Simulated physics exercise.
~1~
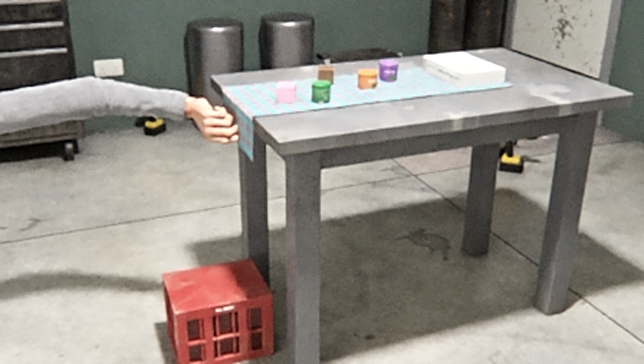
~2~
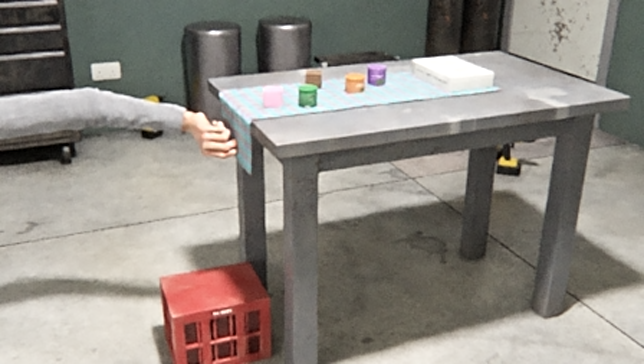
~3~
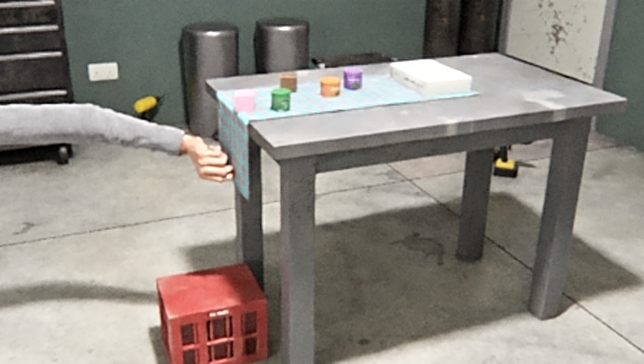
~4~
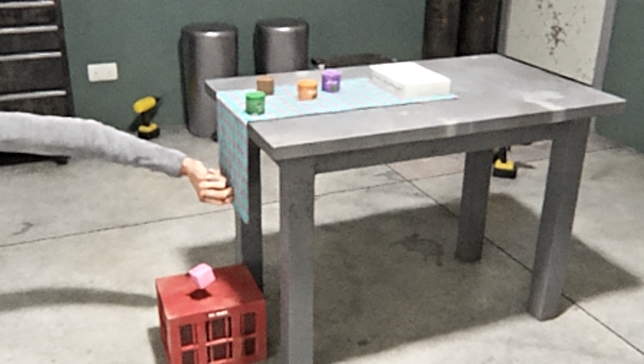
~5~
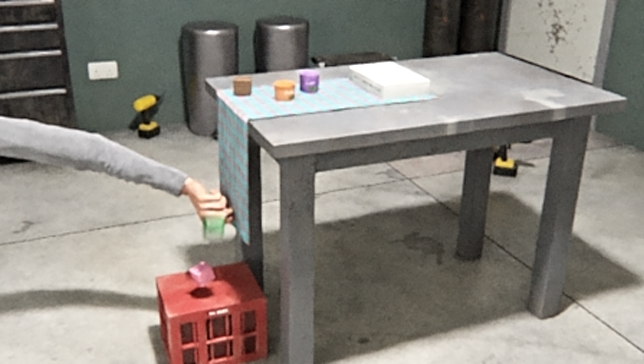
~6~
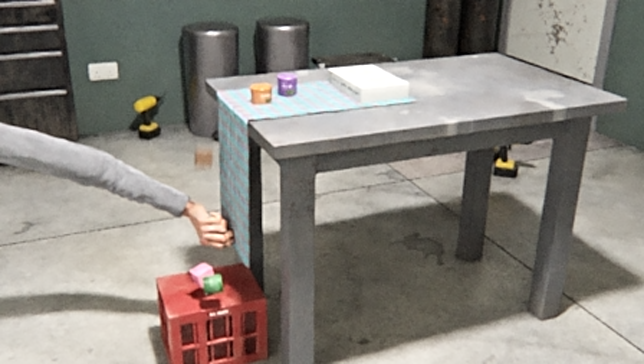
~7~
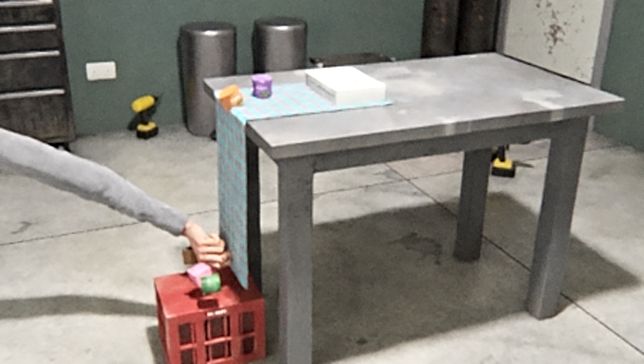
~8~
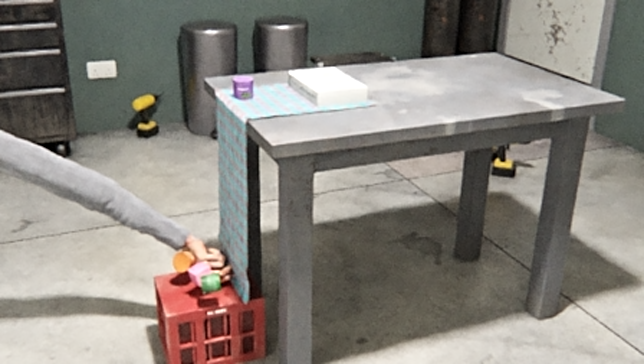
In a garage, a hand pulled a blue cloth down over the left end of a grey table, and the pink cube, green pot, brown cube and orange pot dropped in turn towards the red crate, leaving the purple pot and white box on top.
